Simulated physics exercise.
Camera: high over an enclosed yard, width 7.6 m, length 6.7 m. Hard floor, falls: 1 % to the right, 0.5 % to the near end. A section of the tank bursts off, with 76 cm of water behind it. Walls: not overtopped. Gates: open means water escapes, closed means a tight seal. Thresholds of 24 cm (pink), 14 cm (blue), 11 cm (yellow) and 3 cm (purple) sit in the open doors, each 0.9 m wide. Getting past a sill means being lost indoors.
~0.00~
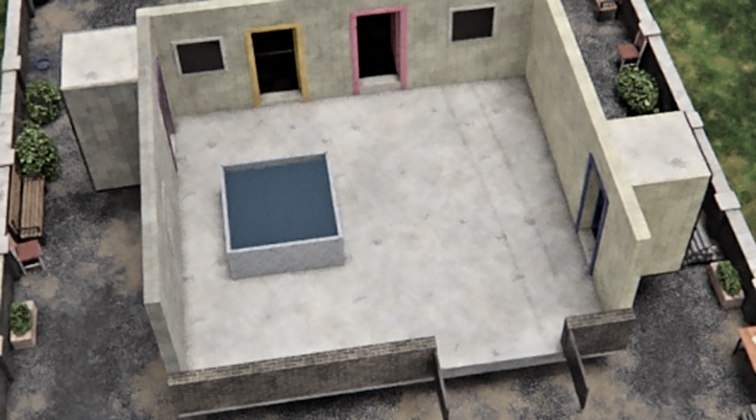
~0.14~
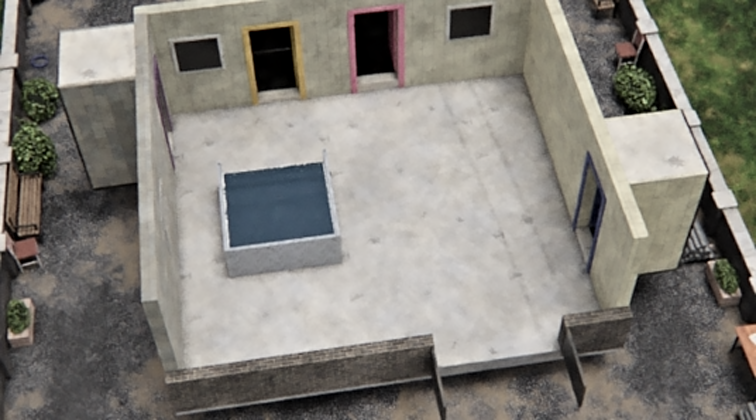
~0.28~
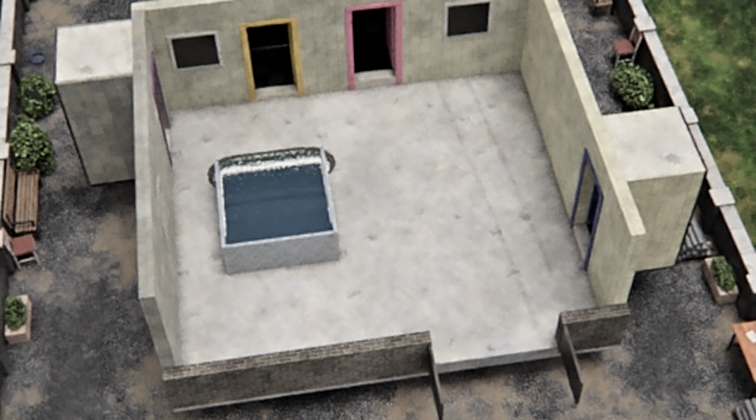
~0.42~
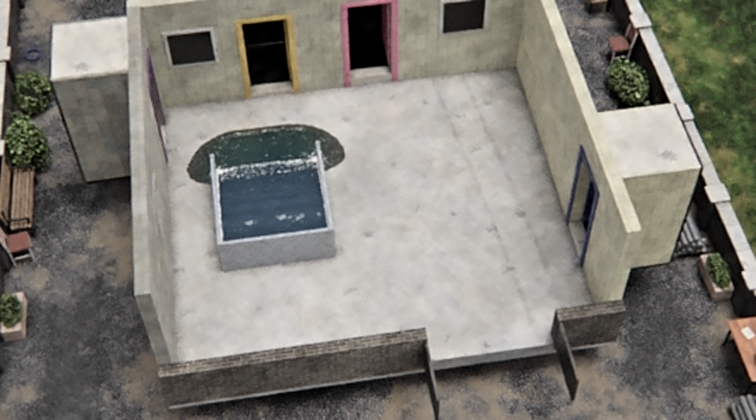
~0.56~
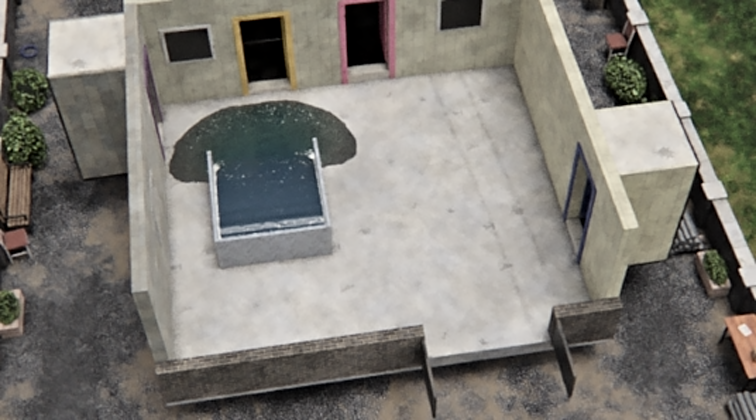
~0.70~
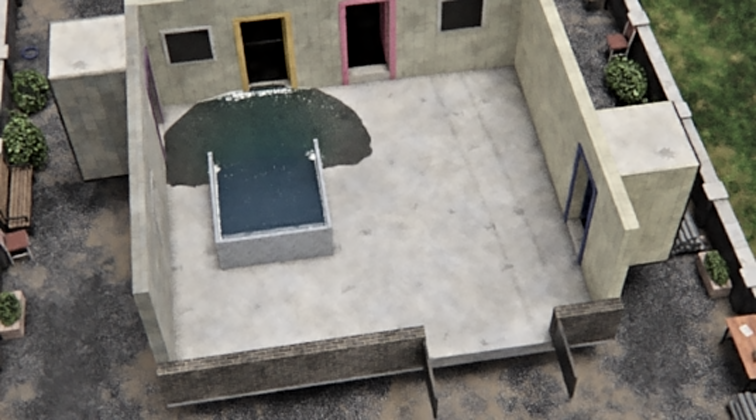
Water pouring out of the far side of a square tank and spreading in a dark fan across a pale walled courtyard floor.
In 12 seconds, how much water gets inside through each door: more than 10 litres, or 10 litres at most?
At the end, at the pink door I expect the water to hold within the limit, at the blue door I expect the water to hold within the limit, at the yellow door I expect the water to rise above the limit, at the purple door I expect the water to rise above the limit.
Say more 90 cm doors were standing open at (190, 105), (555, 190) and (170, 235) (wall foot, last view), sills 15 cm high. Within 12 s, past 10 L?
Check each in turn: The first succeeds, the second fails, the third fails.
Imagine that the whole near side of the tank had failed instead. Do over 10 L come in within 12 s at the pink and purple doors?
Pink: Within limit; purple: Beyond limit.
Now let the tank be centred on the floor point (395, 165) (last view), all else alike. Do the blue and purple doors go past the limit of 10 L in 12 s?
Blue: Within limit; purple: Too much.
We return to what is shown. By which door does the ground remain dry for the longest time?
It would be the blue one.
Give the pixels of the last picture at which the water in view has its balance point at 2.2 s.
(271, 157).
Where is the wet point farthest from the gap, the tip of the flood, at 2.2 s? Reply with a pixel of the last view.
Point: Roughly (491, 73).
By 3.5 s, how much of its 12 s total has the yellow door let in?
About 95%.
After 1.4 s water covers 20 % of the floor and is deepest (44 cm) near (240, 102); pink door 15 cm at the sill, 0 L in, blue door not reached, yellow door 39 cm at the sill, 152 L in, purple door 8 cm at the sill, 8 L in.
After 2.2 s water covers 25 % of the floor and is deepest (40 cm) near (163, 111); pink door 19 cm at the sill, 0 L in, blue door not reached, yellow door 37 cm at the sill, 346 L in, purple door 19 cm at the sill, 60 L in.
After 3.5 s water covers 40 % of the floor and is deepest (24 cm) near (517, 76); pink door 12 cm at the sill, 0 L in, blue door not reached, yellow door 22 cm at the sill, 490 L in, purple door 17 cm at the sill, 193 L in.
After 7.0 s water covers 70 % of the floor and is deepest (16 cm) near (598, 323); pink door 5 cm at the sill, 0 L in, blue door 6 cm at the sill, 0 L in, yellow door 6 cm at the sill, 521 L in, purple door 7 cm at the sill, 309 L in.
After 12.0 s water covers 90 % of the floor and is deepest (11 cm) near (598, 323); pink door 3 cm at the sill, 0 L in, blue door 5 cm at the sill, 0 L in, yellow door 2 cm at the sill, 521 L in, purple door 1 cm at the sill, 319 L in.
